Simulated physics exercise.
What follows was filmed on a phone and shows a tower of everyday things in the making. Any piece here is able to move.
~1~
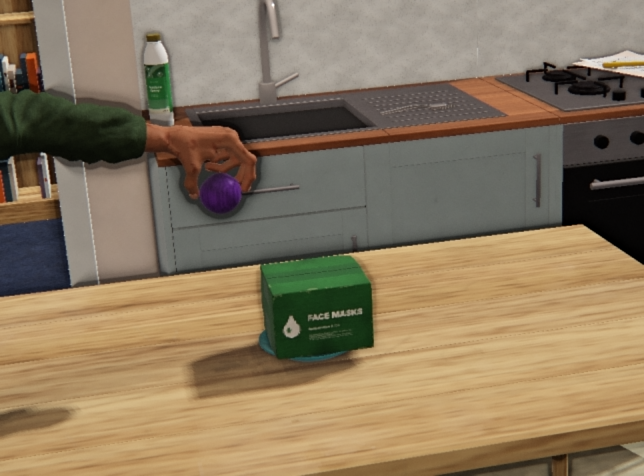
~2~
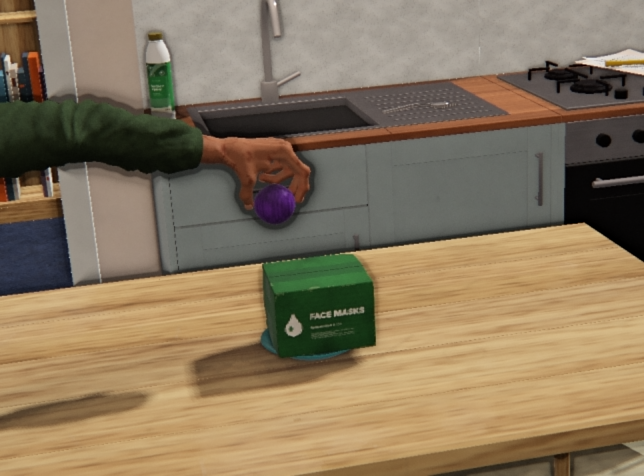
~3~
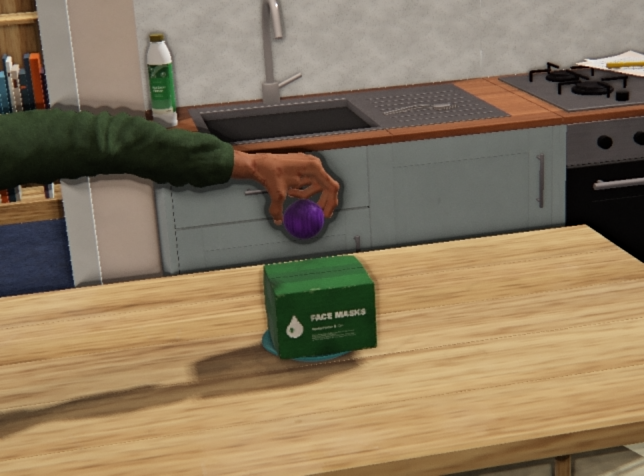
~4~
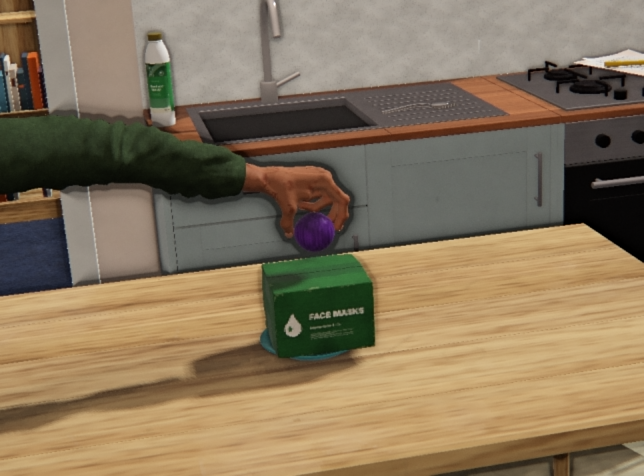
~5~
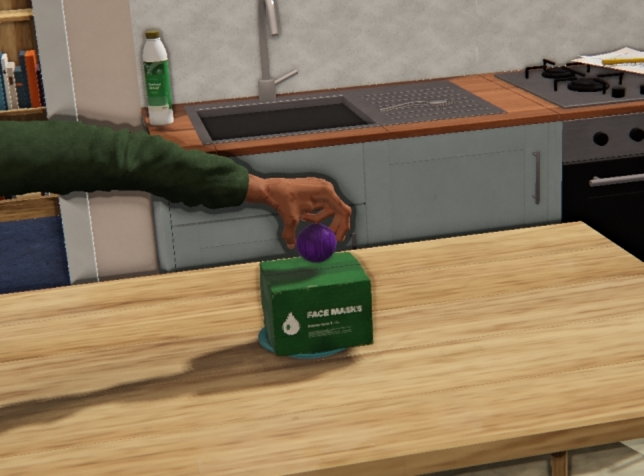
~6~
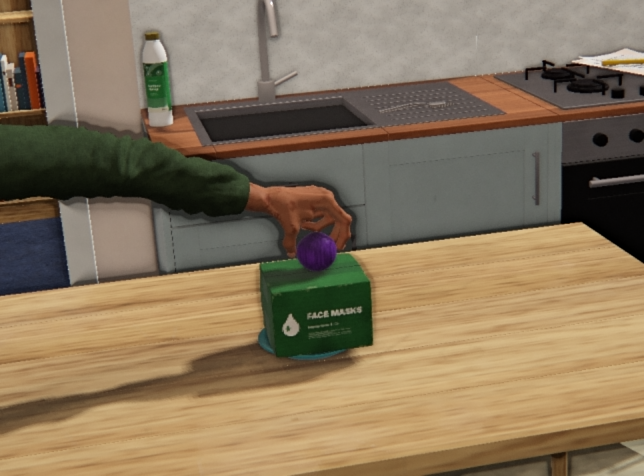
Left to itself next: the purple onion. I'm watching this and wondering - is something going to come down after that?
No. I expect everything to stay in place.
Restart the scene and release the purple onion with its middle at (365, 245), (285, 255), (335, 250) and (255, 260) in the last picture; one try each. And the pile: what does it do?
Try 1: Falls over. Try 2: Stable. Try 3: Stable. Try 4: Falls over.
Then, 0.20 s on from there, no change.
Then, 0.50 s on from there, purple onion resting near (317, 252).
In the end, all 3 unmoved. At the end, from the last picture's camera, purple onion near (317, 252). The pile holds.
